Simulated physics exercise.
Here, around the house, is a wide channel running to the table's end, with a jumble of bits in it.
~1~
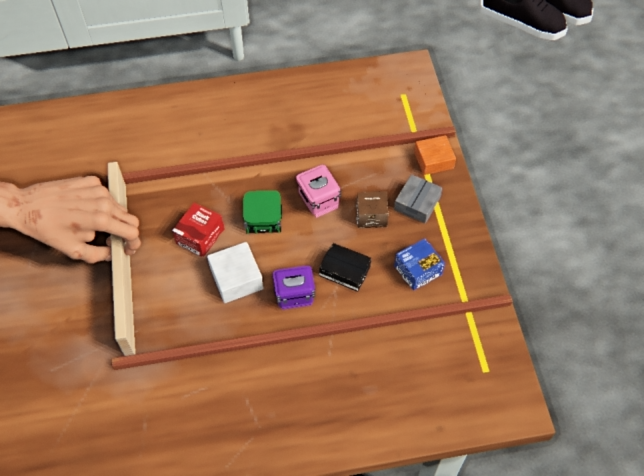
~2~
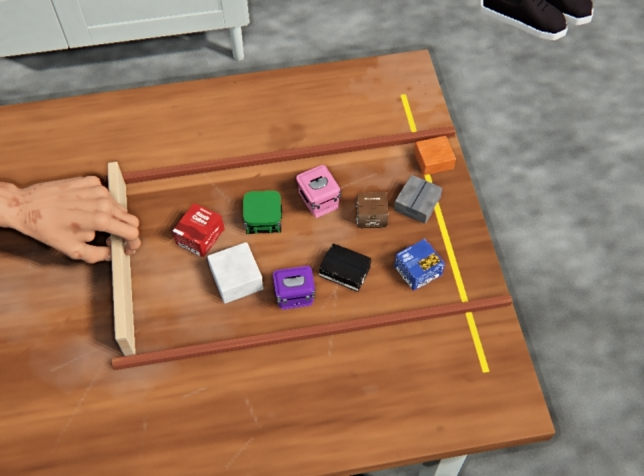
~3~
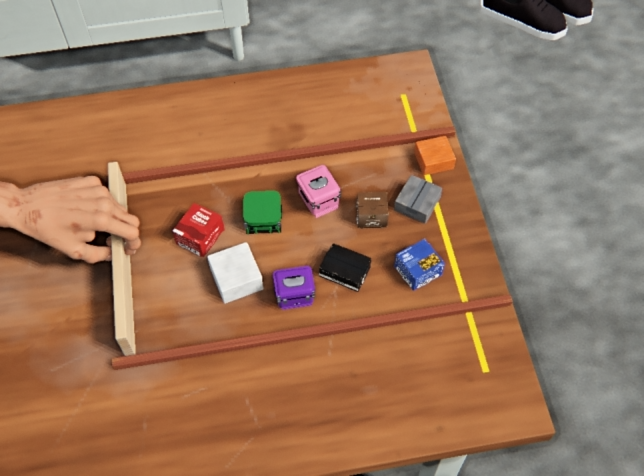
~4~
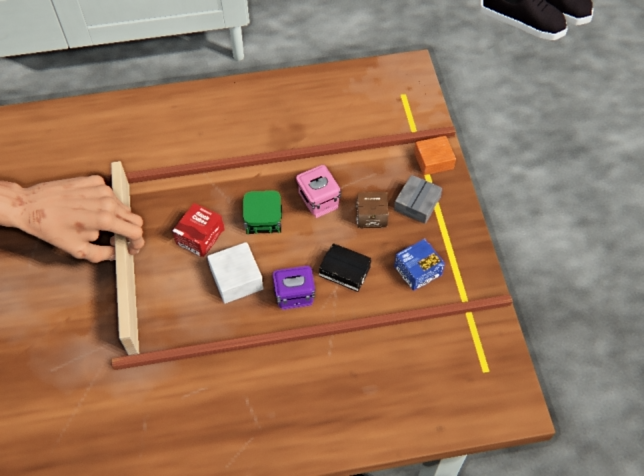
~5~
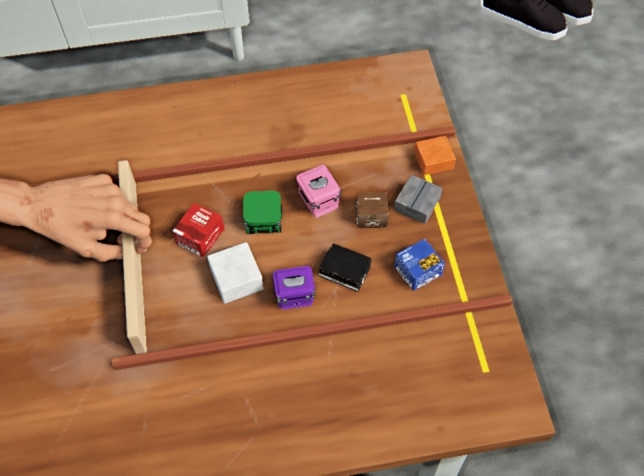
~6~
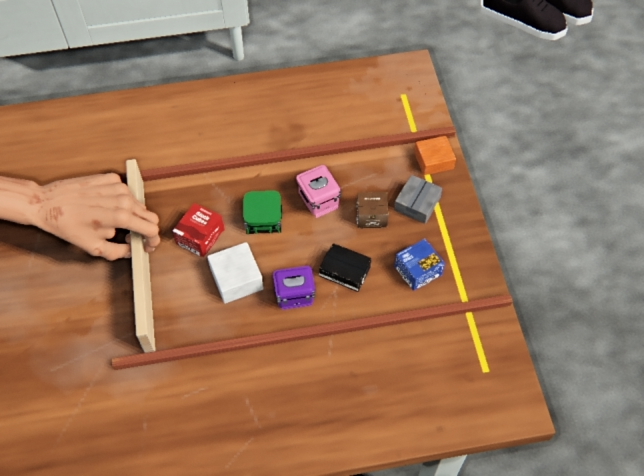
A hand sliding a wooden board slightly to the right between two rails on a table, toward scattered colourful blocks lying still.
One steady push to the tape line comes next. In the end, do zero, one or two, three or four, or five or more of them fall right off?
It ends with five pieces at least gone from the top.
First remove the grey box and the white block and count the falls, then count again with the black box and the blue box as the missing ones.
Result: 5, then 5.
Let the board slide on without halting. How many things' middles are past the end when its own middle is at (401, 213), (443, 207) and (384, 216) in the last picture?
Middles past end - pos 1: 3, pos 2: 7, pos 3: 2.
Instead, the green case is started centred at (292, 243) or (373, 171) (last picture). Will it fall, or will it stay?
Place by place, it goes down, then goes down.
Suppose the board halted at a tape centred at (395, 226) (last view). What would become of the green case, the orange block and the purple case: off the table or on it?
In order, the green case keeps its spot, then the orange block goes off the edge, then the purple case keeps its spot.
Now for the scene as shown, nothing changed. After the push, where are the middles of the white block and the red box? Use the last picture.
In the last picture they sit at about (470, 240) and about (449, 182).
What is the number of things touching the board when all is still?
Number in contact with it: 3.
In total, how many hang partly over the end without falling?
The number is 1.
Early on, none off yet; orange block at rest near (435, 156); grey box at rest near (419, 199); blue box at rest near (419, 265).
Finally, the number that fall off is five or more; lost, green case, pink case, black box, brown box, grey box and orange block.
